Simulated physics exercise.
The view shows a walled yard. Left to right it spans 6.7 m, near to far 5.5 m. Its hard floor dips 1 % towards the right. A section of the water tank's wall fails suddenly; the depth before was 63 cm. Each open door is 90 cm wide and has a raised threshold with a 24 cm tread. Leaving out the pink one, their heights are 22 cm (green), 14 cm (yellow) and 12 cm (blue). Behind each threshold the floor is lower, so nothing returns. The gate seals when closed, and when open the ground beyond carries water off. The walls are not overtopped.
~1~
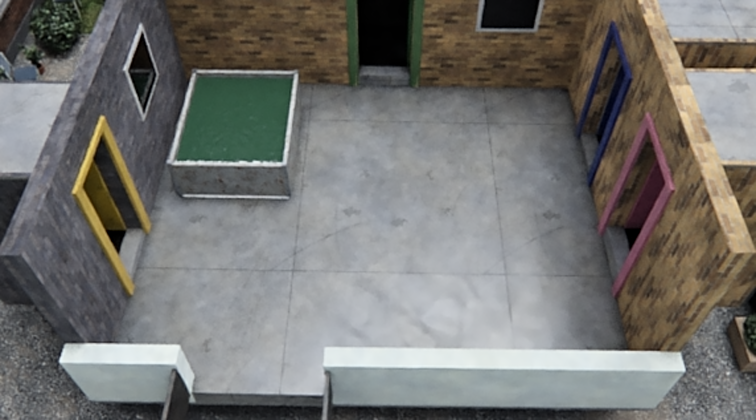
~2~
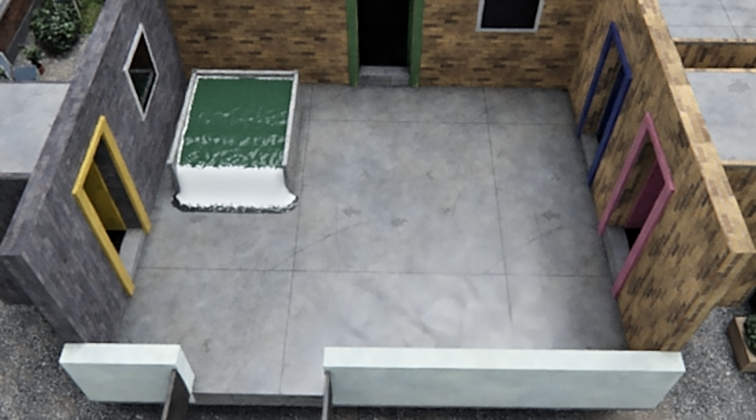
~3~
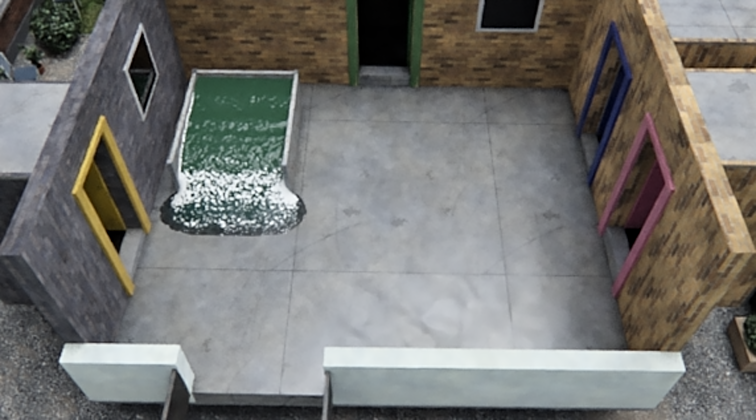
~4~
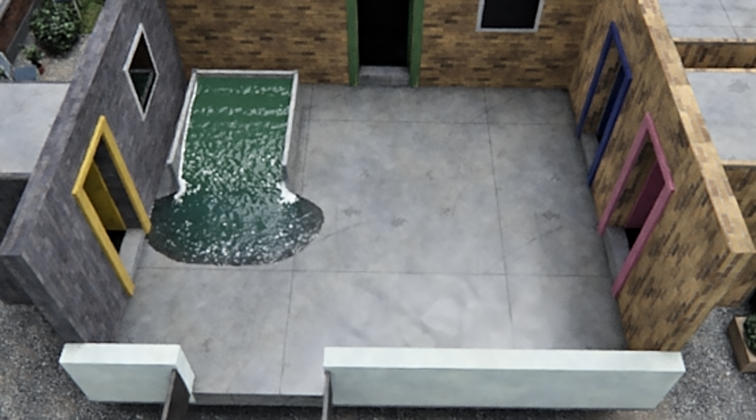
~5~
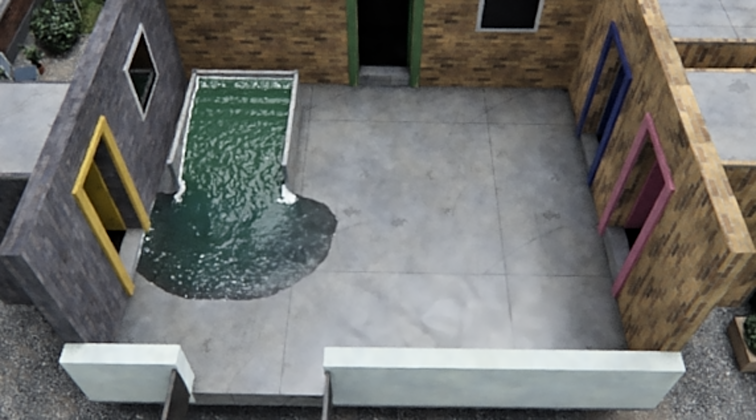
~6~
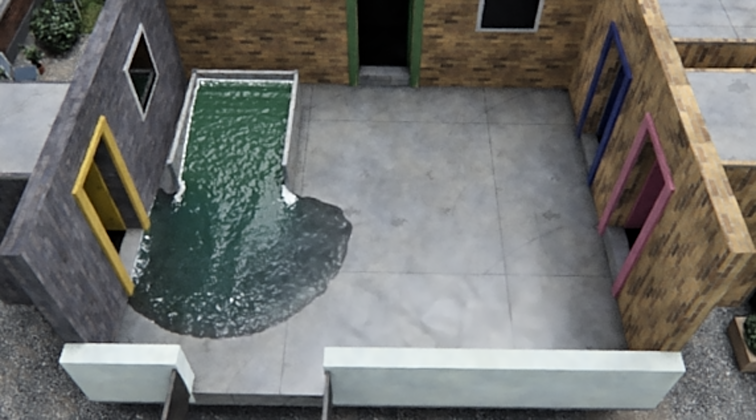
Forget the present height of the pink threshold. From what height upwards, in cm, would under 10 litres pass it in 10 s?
At least 8 cm or so.
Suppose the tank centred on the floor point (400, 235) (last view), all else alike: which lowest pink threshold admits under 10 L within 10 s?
Then roughly 11.5 cm.
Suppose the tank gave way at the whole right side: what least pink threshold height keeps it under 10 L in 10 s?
Some 14.5 cm.
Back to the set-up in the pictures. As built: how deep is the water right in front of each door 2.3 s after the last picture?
Depths in cm: Green 0, yellow 11, blue 0, pink 0.
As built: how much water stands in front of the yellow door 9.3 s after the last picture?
Some 2.0 cm.
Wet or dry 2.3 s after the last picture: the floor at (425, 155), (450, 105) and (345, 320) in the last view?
In that order: Not reached, still dry, flooded.
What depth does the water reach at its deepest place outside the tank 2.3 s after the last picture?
Up to some 25 cm.
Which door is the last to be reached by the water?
Last comes the green one.
Then, 0.7 s after the last picture water covers 30 % of the floor, deepest (38 cm) near (109, 373); it has not reached the pink door.
Then, 2.3 s after the last picture water covers 35 % of the floor, deepest (26 cm) near (321, 390); it has not reached the pink door.
Then, 9.3 s after the last picture water covers 80 % of the floor, deepest (12 cm) near (568, 92); 7 cm at the pink door, 0 litres in over its 26 cm threshold.
At the pink door as built, the water peaked near 12 cm, 5.1 s after the last picture.
With a threshold of 6.5 cm, 25 litres would have come in within the 10 s; with 9 cm, 5 litres. So under 10 litres takes about 8 cm.
